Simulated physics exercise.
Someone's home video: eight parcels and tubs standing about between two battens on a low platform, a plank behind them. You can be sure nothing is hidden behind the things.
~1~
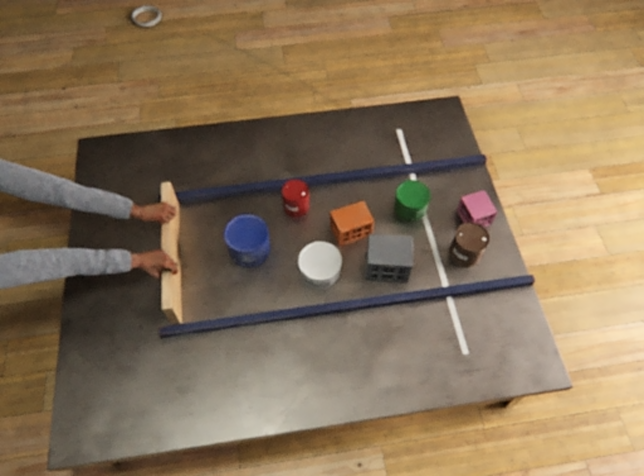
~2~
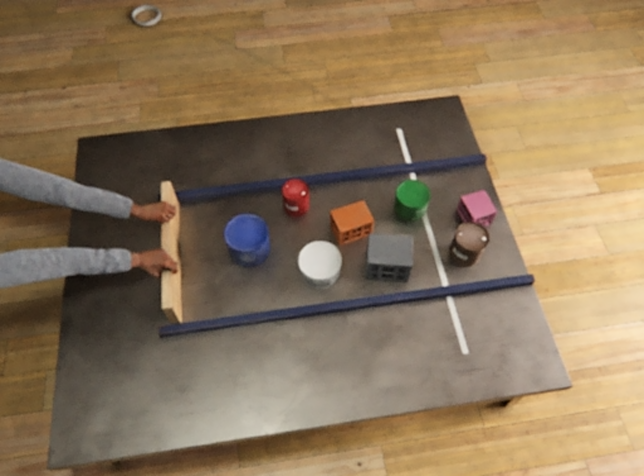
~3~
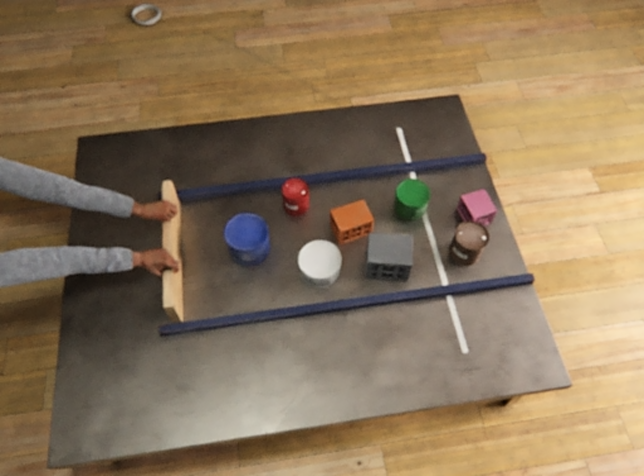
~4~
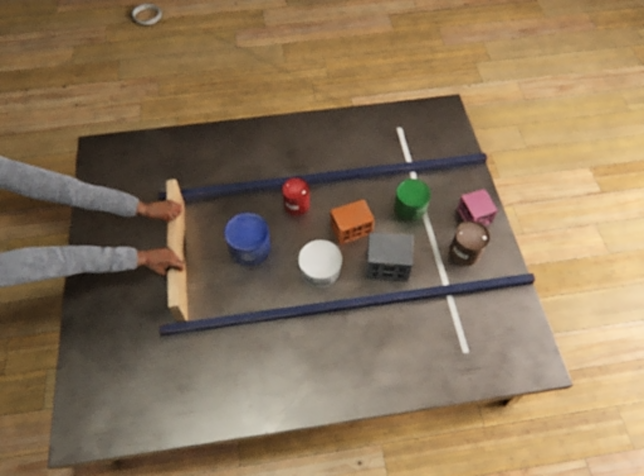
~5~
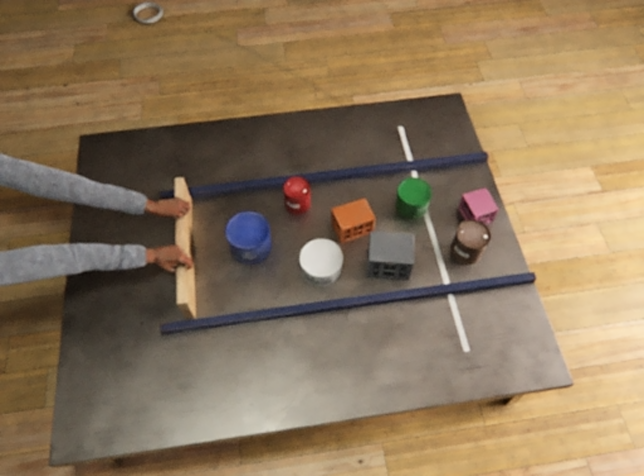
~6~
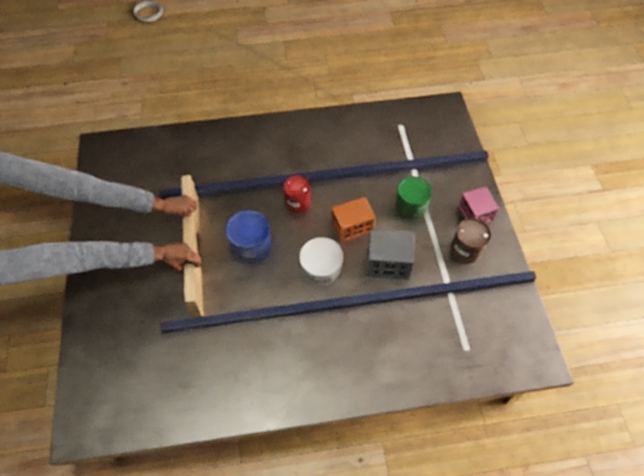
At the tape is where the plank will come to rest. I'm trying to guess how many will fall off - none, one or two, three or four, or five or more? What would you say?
I'd say one or two.
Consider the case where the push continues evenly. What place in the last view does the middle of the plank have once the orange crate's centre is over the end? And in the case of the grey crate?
First near (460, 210), second near (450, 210).
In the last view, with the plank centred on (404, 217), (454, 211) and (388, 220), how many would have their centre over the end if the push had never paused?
Past-the-end tally - position 1: 0, position 2: 4, position 3: 0.
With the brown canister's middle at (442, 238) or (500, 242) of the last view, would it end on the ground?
Place by place, it slips off; slips off.
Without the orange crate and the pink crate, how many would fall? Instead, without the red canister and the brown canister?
Fallen: 1 in the first try, 0 in the other.
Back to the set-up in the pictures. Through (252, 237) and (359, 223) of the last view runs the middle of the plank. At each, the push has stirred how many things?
The number moved is 1 and then 6.
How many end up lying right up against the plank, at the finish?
That makes 3.
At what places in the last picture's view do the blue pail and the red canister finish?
Final positions - blue pail around (450, 205), red canister around (433, 178).
Soon after, none off yet; pink crate at rest near (478, 207); brown canister at rest near (470, 241); green pail at rest near (413, 198).
After that, none off yet; pink crate at rest near (478, 207); brown canister at rest near (470, 241); green pail displaced about its own width near (437, 190).
In the end, the number that fall off is one or two; gone, brown canister.
